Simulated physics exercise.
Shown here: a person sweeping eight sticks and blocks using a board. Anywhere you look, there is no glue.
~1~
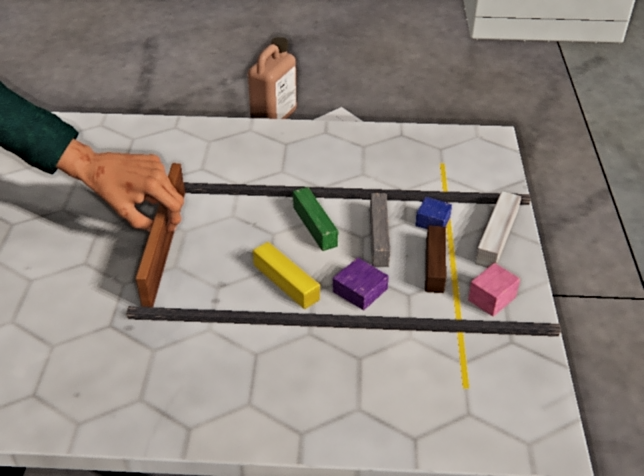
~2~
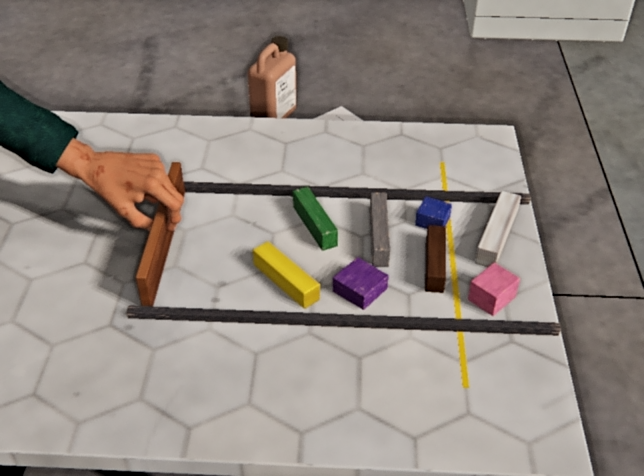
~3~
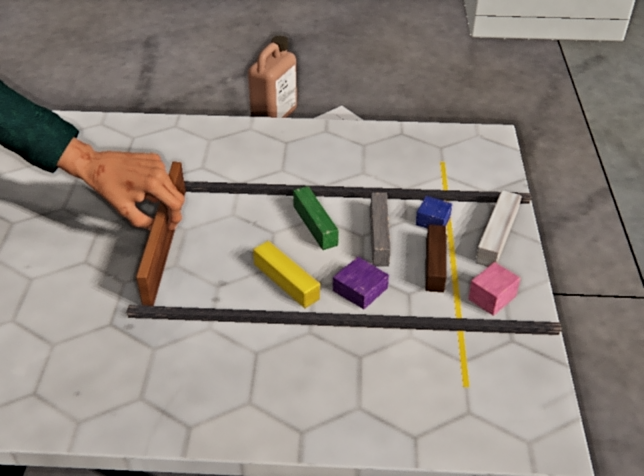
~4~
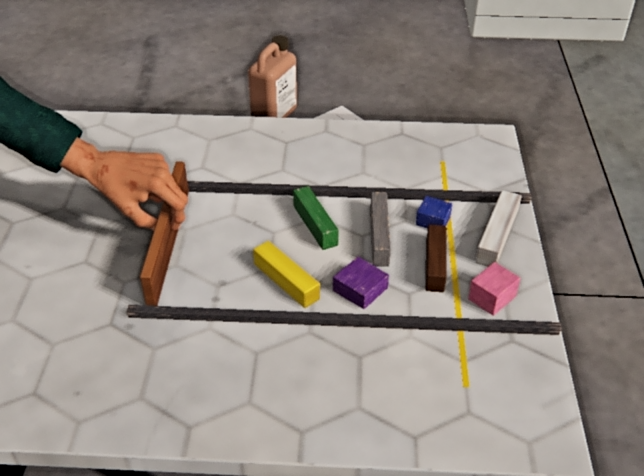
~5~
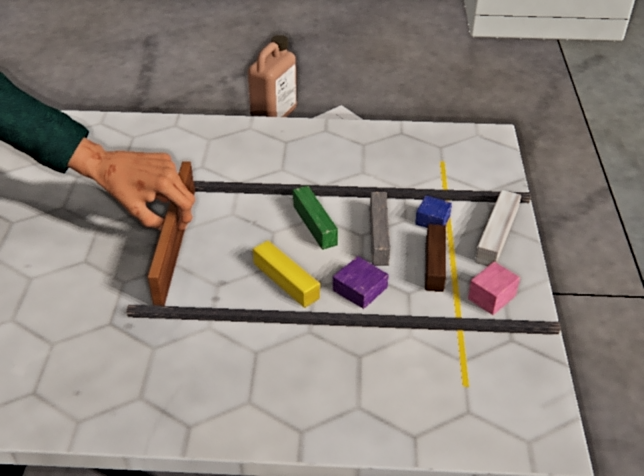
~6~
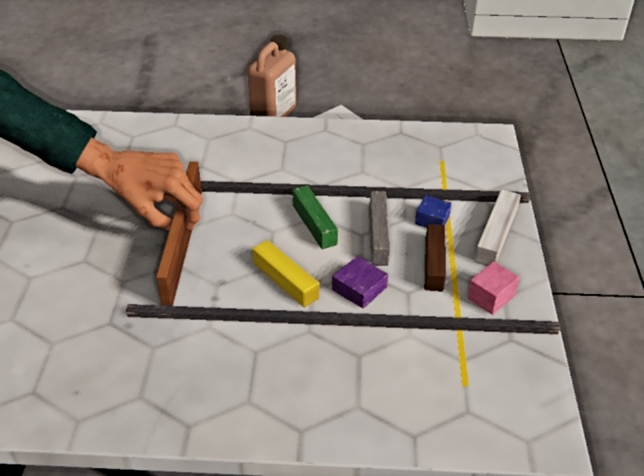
A hand slides a wooden board slightly right toward several colored sticks and blocks.
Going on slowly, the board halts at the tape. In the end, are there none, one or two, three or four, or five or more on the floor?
There are none on the floor.
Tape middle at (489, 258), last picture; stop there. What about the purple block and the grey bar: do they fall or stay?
Note: Purple block lasts; grey bar lasts.
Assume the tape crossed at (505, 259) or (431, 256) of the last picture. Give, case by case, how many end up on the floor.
4, then 0.
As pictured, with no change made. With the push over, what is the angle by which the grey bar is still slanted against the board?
Somewhere near 0 degrees, I'd say.
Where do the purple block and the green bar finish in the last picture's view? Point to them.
Purple block: About (497, 282); green bar: About (459, 223).
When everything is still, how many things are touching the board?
Number in contact with it: 2.
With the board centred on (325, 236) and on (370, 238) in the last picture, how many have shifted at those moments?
Moved so far: 3, then 5.
Soon after, none off yet; white stick at rest near (498, 228); pink block at rest near (493, 288); blue block at rest near (433, 213).
In the end, the number that fall off is zero.
